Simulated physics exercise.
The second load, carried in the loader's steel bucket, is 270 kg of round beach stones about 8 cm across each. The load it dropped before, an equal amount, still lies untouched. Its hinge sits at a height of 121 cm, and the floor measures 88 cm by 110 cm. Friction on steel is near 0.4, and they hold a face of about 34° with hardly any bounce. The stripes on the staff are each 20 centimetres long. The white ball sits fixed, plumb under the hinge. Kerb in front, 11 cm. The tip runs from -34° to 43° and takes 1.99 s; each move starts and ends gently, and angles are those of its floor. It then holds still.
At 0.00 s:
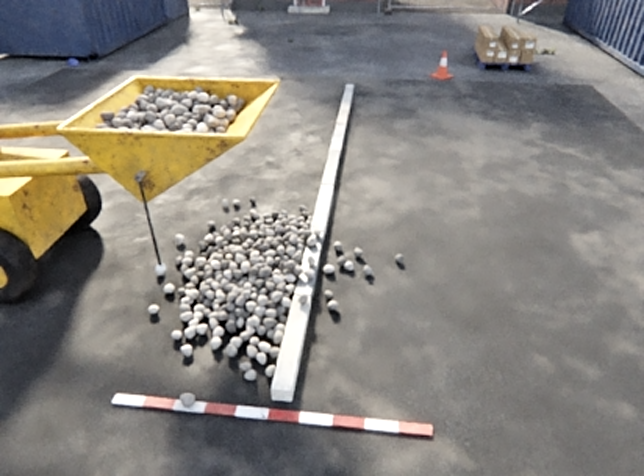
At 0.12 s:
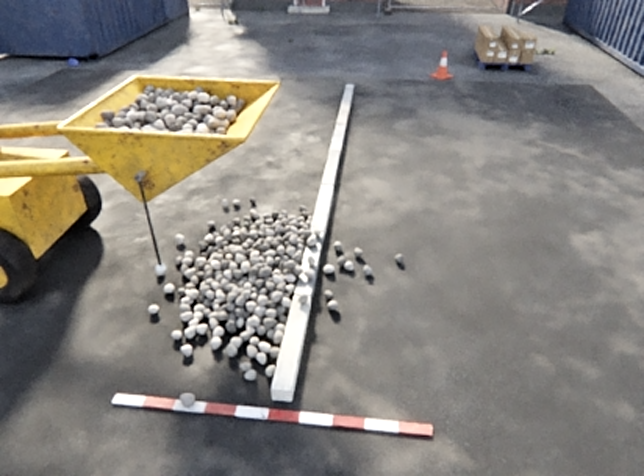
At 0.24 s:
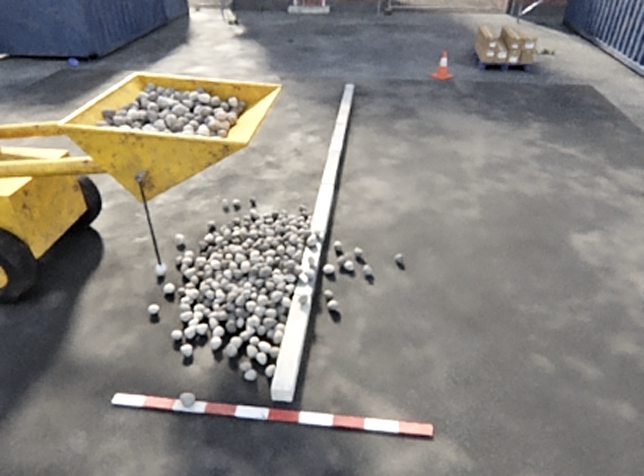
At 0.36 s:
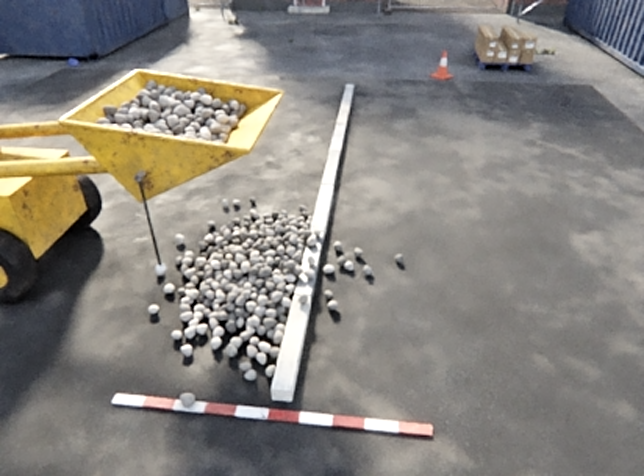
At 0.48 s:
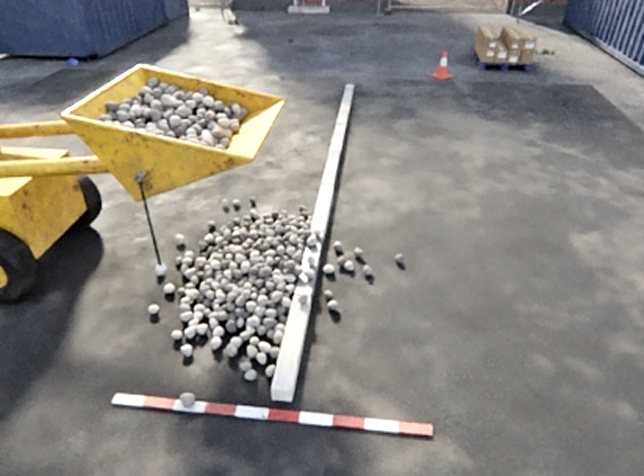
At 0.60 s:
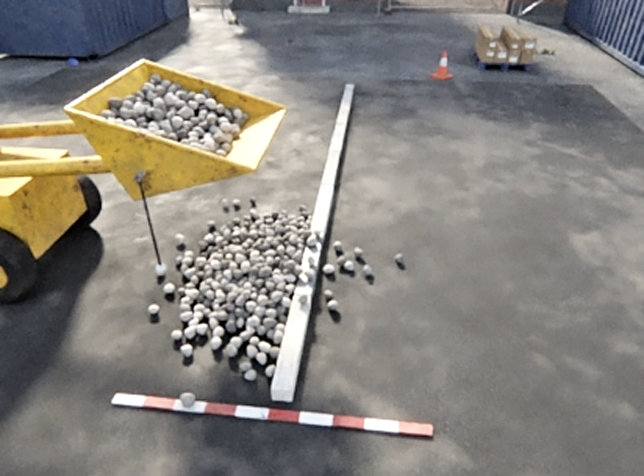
A yellow loader bucket full of round grey stones tilts slowly, its right-hand lip lowering a little while the stones inside shift slightly, seen from above in a paved yard by a camera that stays still. Below it, a heap of pale and grey stones lies motionless against a long whitish kerb, a few beyond it. A red-and-white staff lies in front, with an orange cone and boxes behind.
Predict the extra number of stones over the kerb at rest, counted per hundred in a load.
About 43 more per hundred stones.
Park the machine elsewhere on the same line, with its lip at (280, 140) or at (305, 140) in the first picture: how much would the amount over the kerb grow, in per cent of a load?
I'd say close to 75 per cent for one and close to 95 per cent for the other, in that order.
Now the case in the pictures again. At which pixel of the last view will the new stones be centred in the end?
Centre at roughly (304, 264).
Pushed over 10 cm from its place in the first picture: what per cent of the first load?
The answer is about 5 per cent.
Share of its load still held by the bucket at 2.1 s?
About 10 percent is still in there.
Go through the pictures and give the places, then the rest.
In the first picture, the bucket is at -34°, its lip at (244, 138); the top of the load is at (180, 99). The earlier load is highest near (259, 259), 19 cm above ground level, 98 % on this side of the kerb, 2 % over the kerb.
In the second picture, lip at (245, 140), floor tilted -33°, highest stones at (180, 98); the stones move at 0.0 m/s on average.
In the third picture, lip at (247, 144), floor tilted -31°, highest stones at (167, 97); the stones move at 0.1 m/s on average.
In the fourth picture, lip at (250, 151), floor tilted -27°, highest stones at (156, 95); the stones move at 0.1 m/s on average.
In the fifth picture, lip at (253, 160), floor tilted -23°, highest stones at (152, 93); the stones move at 0.1 m/s on average.
In the sixth picture, the bucket is at -17°, its lip at (255, 170); the top of the load is at (152, 89); the stones move at 0.2 m/s on average.
After 1.5 s the floor is at 31°; in per cent of one load, 95 in the bucket, 103 on this side of the kerb, 2 over the kerb; the foremost stones are at (352, 269).
After 2.1 s the floor is at 43°; in per cent of one load, 9 in the bucket, 171 on this side of the kerb, 20 over the kerb; the foremost stones are at (373, 270).
After 2.4 s the floor is at 43°; in per cent of one load, 0 in the bucket, 163 on this side of the kerb, 37 over the kerb; the foremost stones are at (421, 293).
After 5.1 s the floor is at 43°; in per cent of one load, 0 in the bucket, 155 on this side of the kerb, 45 over the kerb; the foremost stones are at (464, 294). Net gain over the kerb, 43.
